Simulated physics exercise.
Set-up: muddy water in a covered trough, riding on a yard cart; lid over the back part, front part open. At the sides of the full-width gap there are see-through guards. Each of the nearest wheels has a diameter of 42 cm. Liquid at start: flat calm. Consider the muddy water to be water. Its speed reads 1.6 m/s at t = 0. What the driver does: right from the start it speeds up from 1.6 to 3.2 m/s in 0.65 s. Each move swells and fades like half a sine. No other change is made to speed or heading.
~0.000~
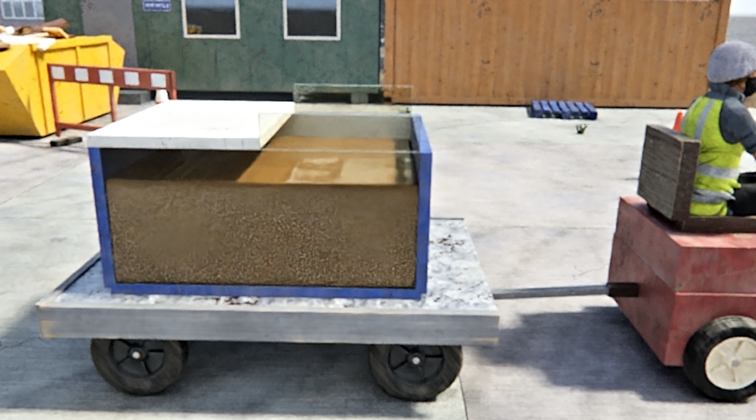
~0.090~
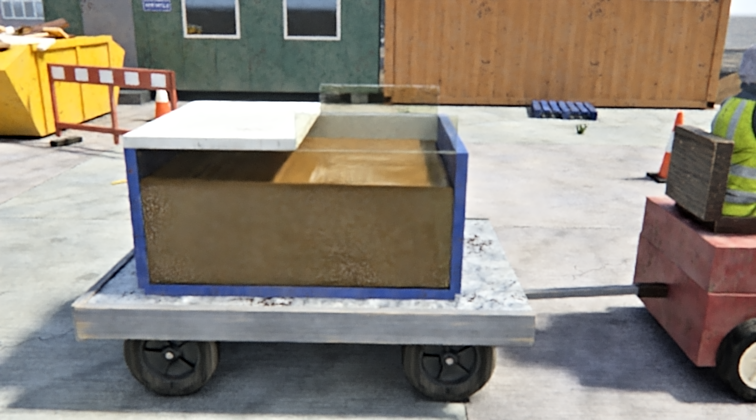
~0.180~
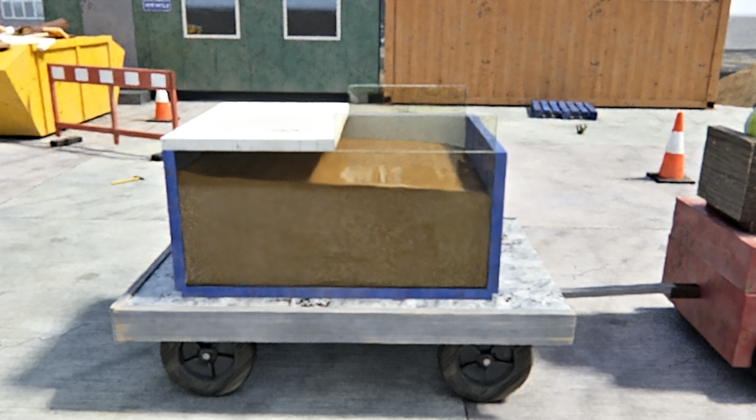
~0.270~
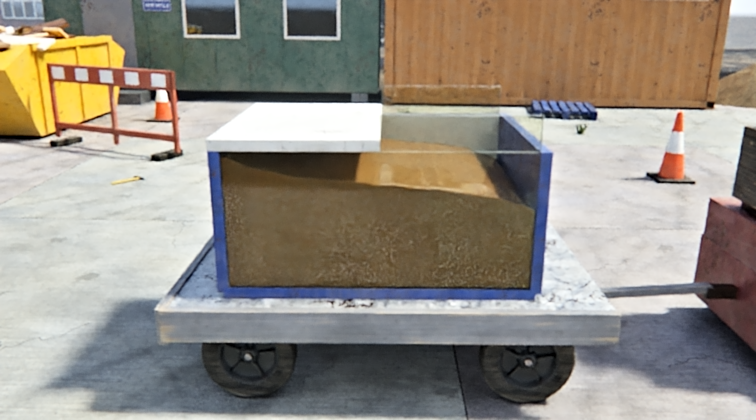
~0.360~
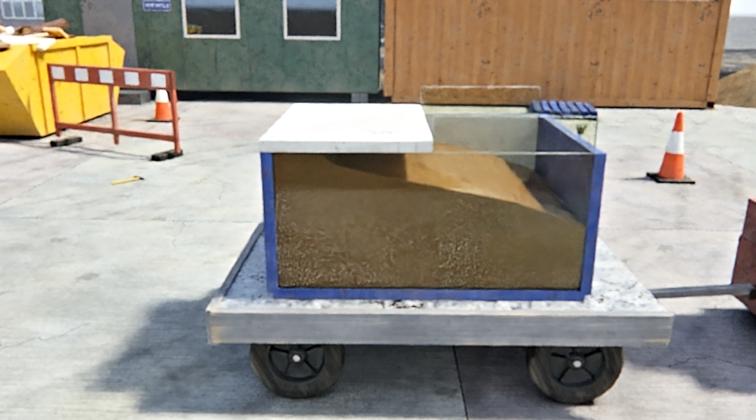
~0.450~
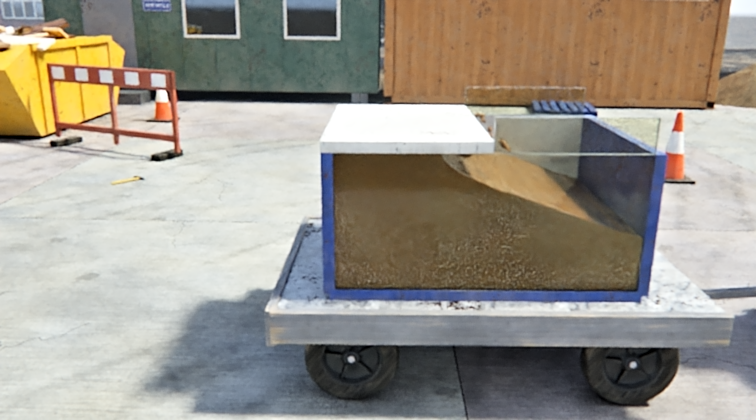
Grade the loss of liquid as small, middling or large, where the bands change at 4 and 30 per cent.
The loss grades as small.
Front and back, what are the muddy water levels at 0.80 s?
About 36 cm in front and 56 cm behind.
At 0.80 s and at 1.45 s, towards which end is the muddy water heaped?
Earlier it favours the rear side, later the forward side.
Then, 0.80 s in, the surface stands 56 cm at the back and 36 cm at the front; nothing has left.
Then, 1.15 s in, the surface stands 42 cm at the back and 58 cm at the front; nothing has left.
Then, 1.45 s in, the surface stands 35 cm at the back and 53 cm at the front; nothing has left.
Then, 3.54 s in, nothing has left.
